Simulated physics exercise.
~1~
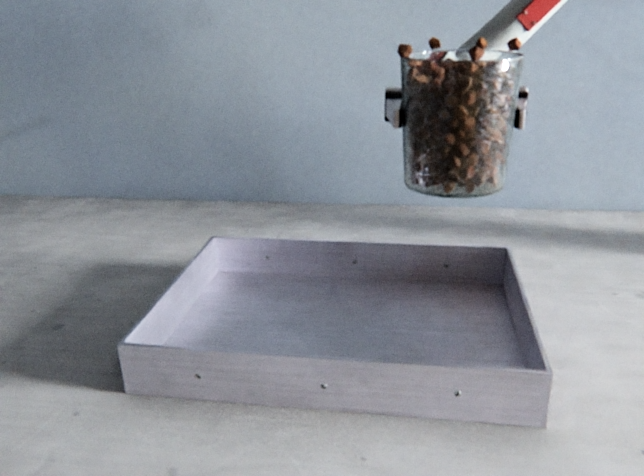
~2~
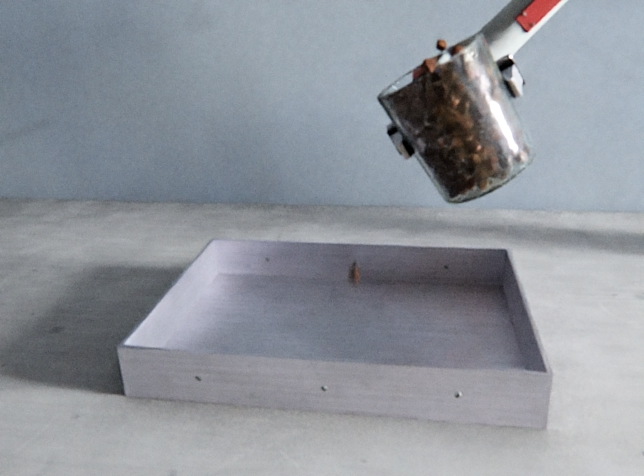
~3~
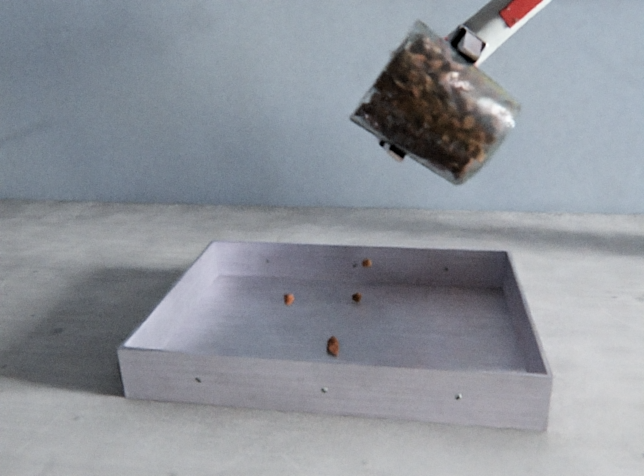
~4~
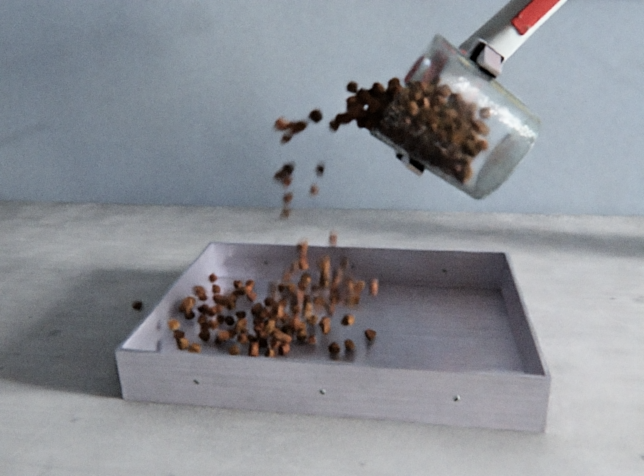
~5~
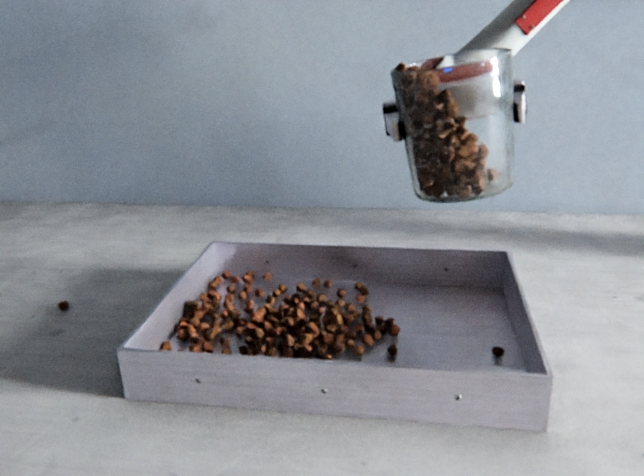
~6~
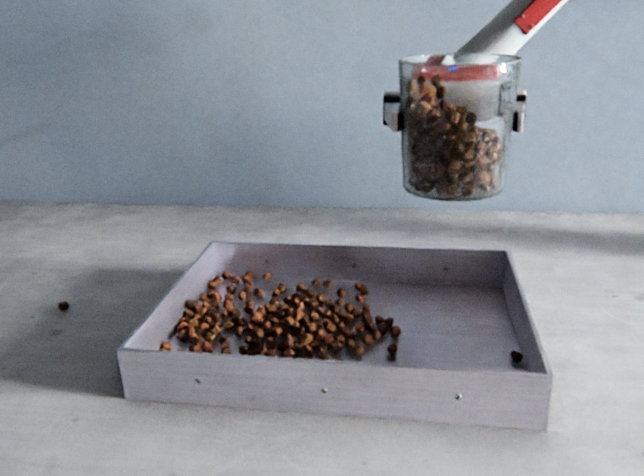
A gripped glass beaker tilts left, spills brown pellets into a tray, then returns upright partly full.
